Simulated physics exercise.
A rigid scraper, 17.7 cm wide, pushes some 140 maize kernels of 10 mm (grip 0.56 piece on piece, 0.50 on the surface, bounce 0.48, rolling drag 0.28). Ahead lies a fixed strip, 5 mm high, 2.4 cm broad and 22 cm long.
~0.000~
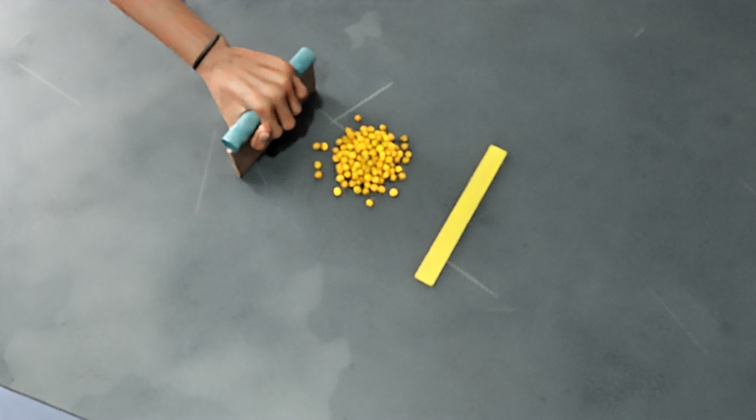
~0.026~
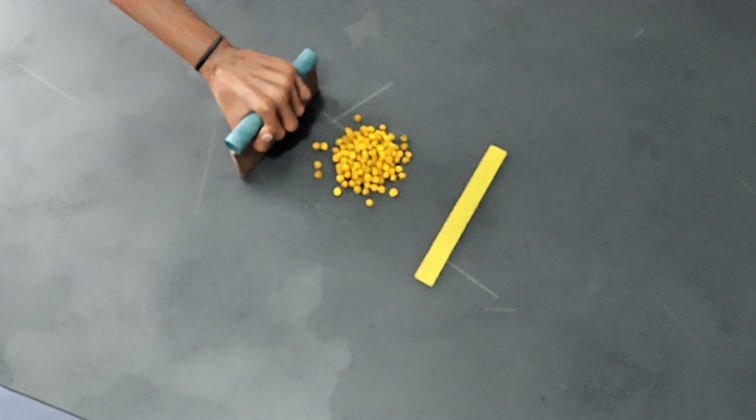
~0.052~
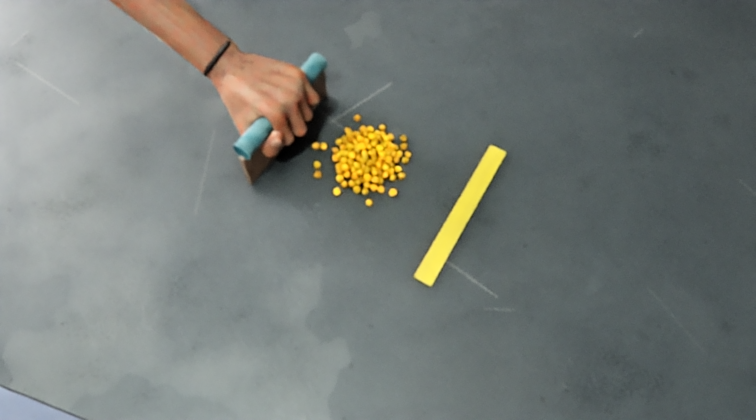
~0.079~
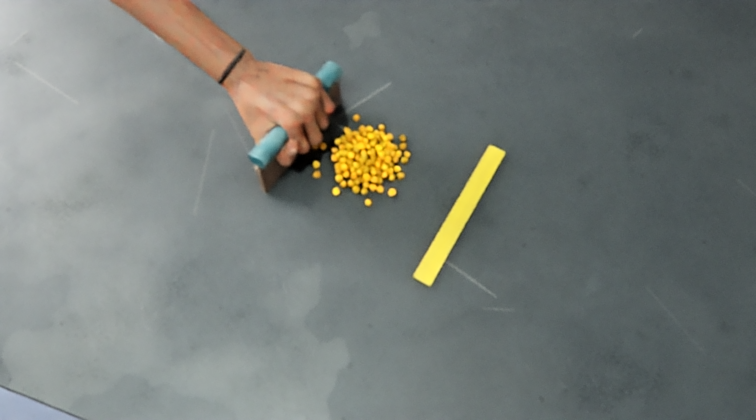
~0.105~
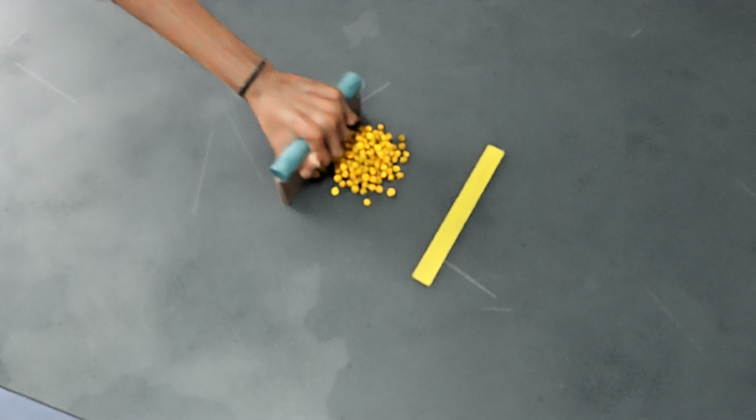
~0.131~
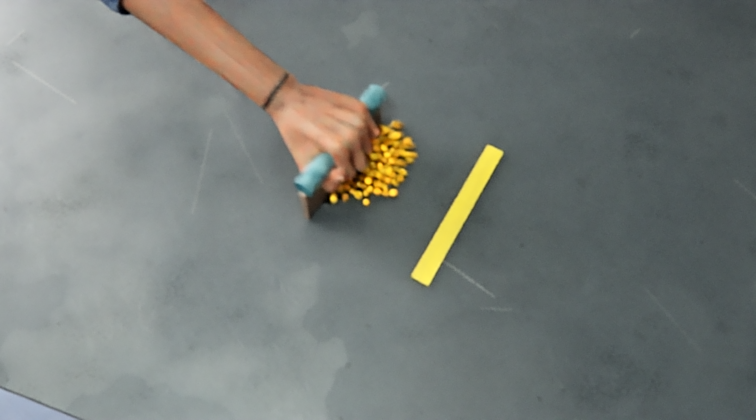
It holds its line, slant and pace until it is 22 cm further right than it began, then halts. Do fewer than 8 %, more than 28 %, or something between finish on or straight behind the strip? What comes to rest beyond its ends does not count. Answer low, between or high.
On or straight behind the strip: High.
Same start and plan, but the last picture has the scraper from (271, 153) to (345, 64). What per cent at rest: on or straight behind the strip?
Over 0.
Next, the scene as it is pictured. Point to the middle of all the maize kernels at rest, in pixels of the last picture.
Near (483, 225).
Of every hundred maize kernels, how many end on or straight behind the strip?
Some 45 per cent.
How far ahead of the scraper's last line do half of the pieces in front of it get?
Some 8 cm.
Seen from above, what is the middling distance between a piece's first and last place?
About 18 cm.
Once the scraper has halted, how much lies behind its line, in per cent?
About 0 per cent.
Then, at 0.24 s, scraper 22 cm from its start, spill 19 cm wide; on or straight behind the strip 25 %, elsewhere 75 %.
After 0.36 s, scraper 22 cm from its start, spill 26 cm wide; on or straight behind the strip 45 %, elsewhere 55 %.
After 0.46 s, scraper 22 cm from its start, spill 29 cm wide; on or straight behind the strip 45 %, elsewhere 55 %.
At rest (1.0 s), on or straight behind the strip 45 %, elsewhere 55 %.
